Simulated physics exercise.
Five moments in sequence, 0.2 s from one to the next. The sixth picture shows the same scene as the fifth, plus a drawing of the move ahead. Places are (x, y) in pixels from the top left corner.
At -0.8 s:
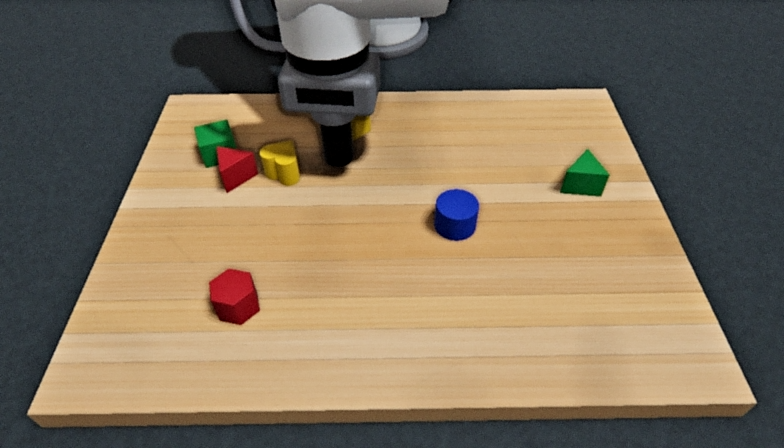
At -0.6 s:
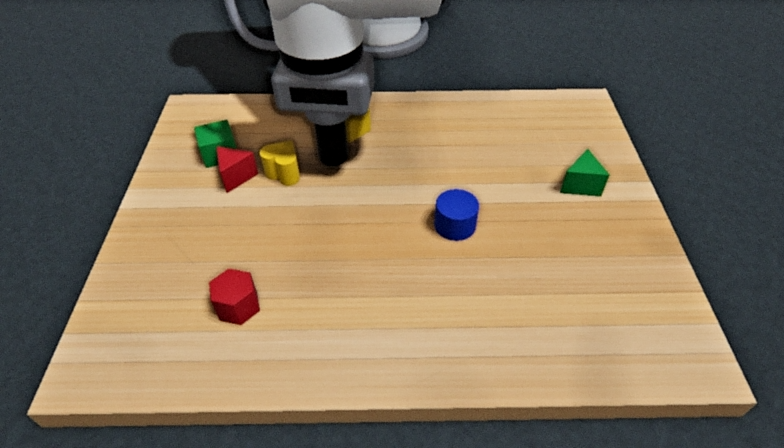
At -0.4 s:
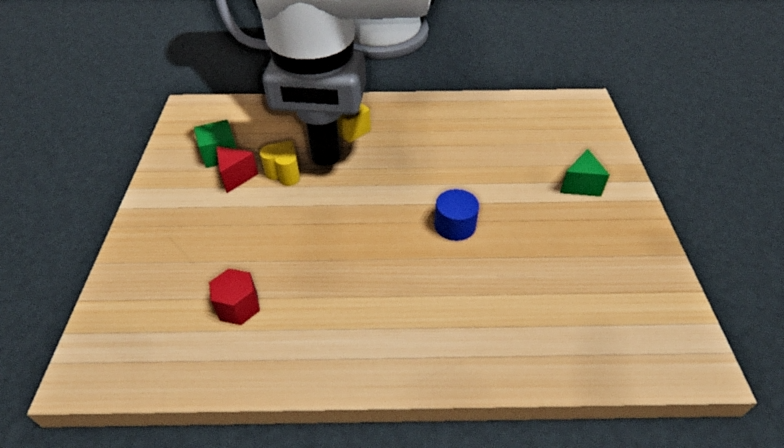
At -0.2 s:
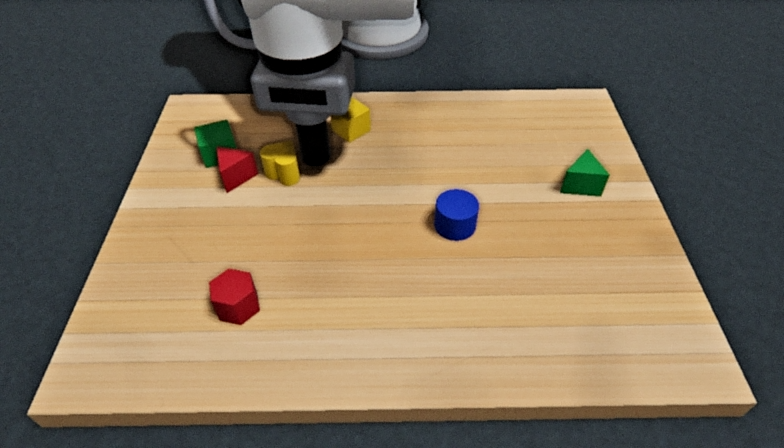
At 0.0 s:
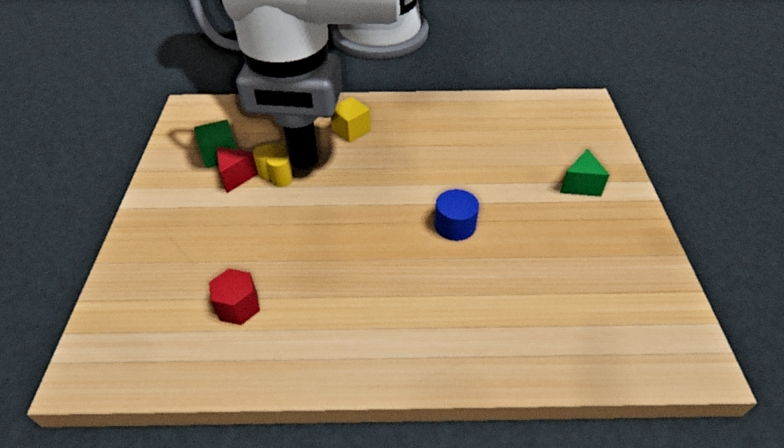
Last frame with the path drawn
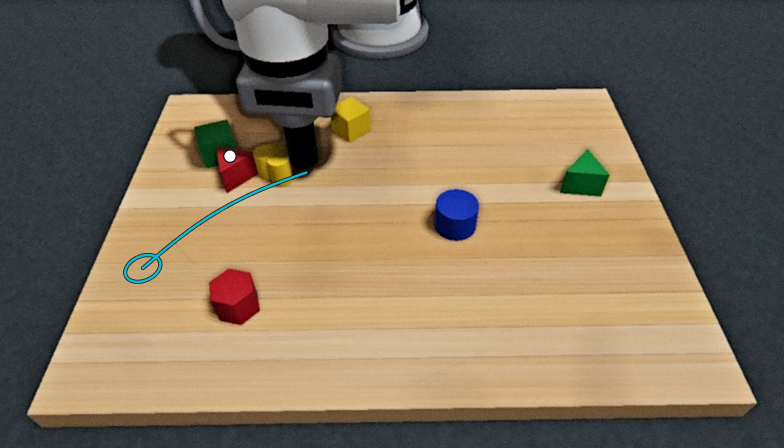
The robot arm slid its black tip a short way left across the wooden board, uncovering a yellow block behind it, then nudged the yellow heart-shaped block slightly left beside the red three-sided one.
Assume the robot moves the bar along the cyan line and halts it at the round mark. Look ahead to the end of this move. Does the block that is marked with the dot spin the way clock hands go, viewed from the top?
The answer is no.
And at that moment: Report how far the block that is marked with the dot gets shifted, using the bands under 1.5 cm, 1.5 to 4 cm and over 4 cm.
It falls in the 1.5 to 4 cm band.
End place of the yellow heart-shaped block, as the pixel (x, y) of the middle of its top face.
Around (241, 152).
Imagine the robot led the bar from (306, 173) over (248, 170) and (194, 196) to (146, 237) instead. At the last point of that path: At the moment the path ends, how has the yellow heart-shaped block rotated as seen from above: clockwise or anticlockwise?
Its spin: Clockwise.
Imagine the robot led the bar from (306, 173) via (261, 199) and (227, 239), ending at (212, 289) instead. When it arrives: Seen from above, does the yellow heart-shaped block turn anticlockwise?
It seems not.
Drawn move, from (306, 173) over (223, 209) to (143, 268); the dot is on the red three-sided block.
On the path given first. One third of the way, bar at (246, 182); red three-sided block at (214, 153), turned 45° anticlockwise; yellow heart-shaped block at (241, 152), turned 60° clockwise.
Two thirds of the way, bar at (190, 213); red three-sided block at (214, 153), turned 45° anticlockwise; yellow heart-shaped block at (241, 152), turned 60° clockwise.
At the end, bar at (136, 255); green four-sided block still; red three-sided block at (214, 153), turned 45° anticlockwise; yellow heart-shaped block at (241, 152), turned 60° clockwise.
